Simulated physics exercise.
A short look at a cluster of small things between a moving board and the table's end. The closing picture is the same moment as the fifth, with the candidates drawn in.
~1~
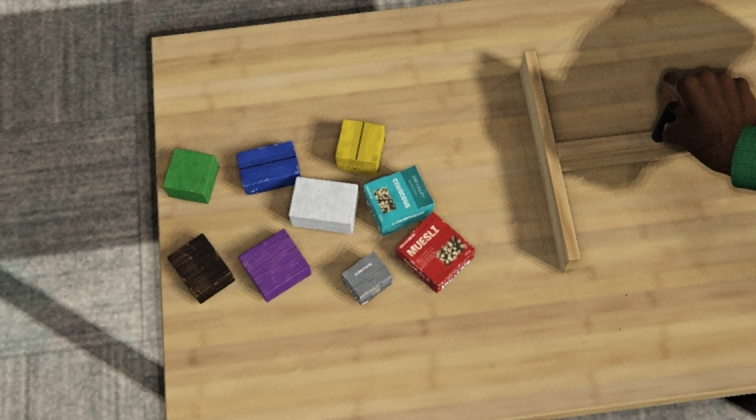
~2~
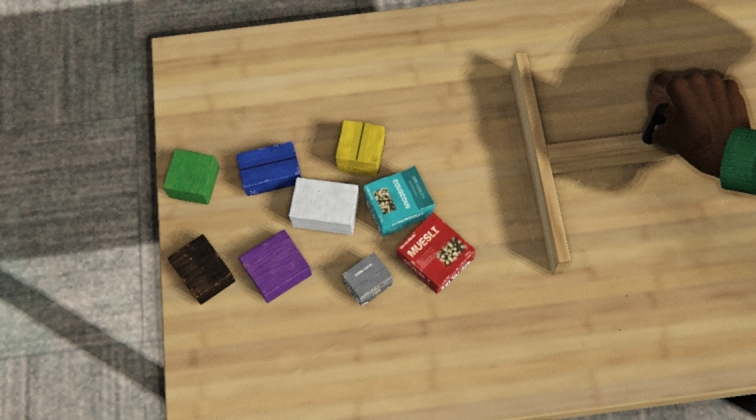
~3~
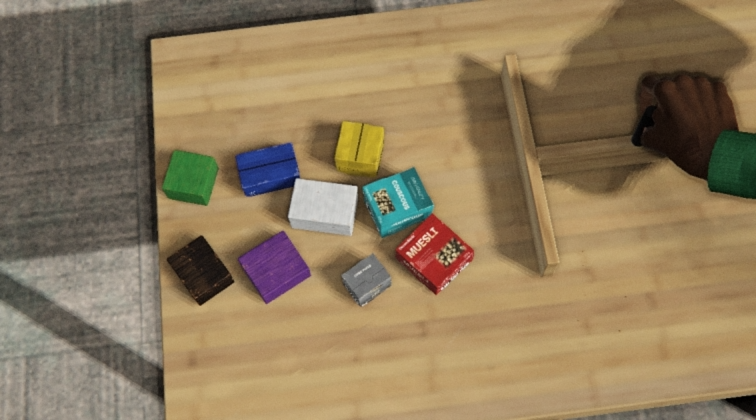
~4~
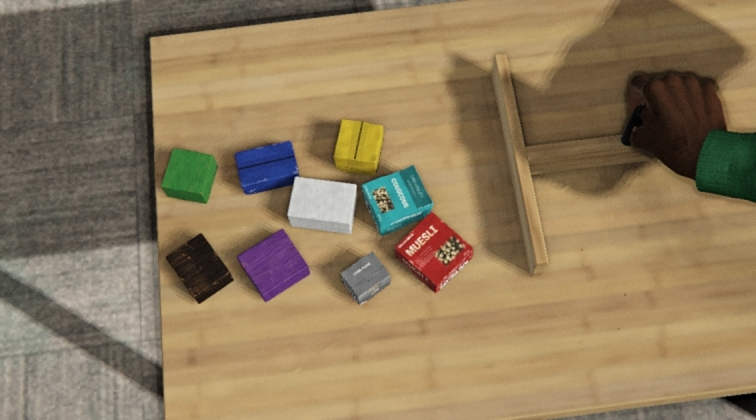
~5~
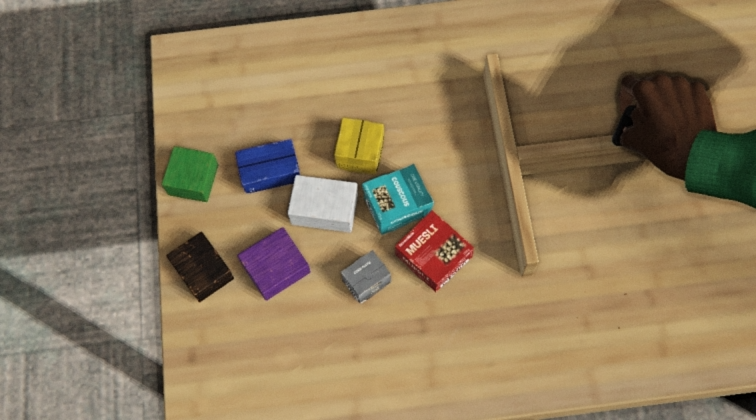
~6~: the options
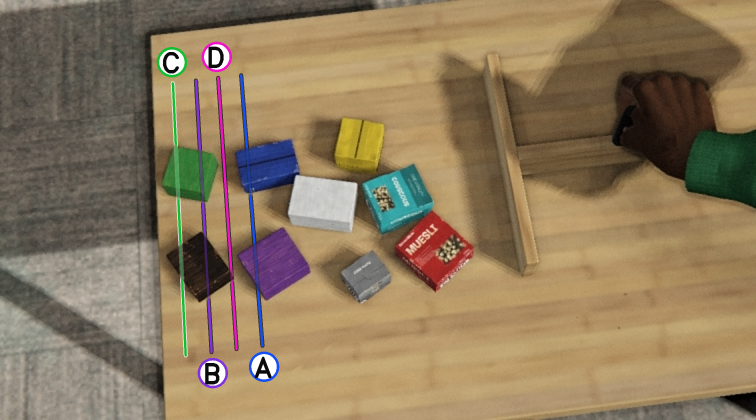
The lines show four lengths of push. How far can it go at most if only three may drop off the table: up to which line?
A is the last line within the limit.
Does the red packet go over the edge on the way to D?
No.
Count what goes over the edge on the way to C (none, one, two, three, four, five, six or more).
Six or more.
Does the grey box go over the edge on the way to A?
No.
On the marked copy, A at (251, 203); B at (203, 208); C at (179, 211); D at (227, 206).
Following A. Soon after the start, board (418, 164); grey box (349, 279); red packet (392, 251).
Later, board (323, 176); black block (159, 264); purple block (209, 261).
In the end, board (251, 185); green block over the edge; purple block over the edge; three fallen.
As for the rest, B drops six; C drops nine; D drops six.
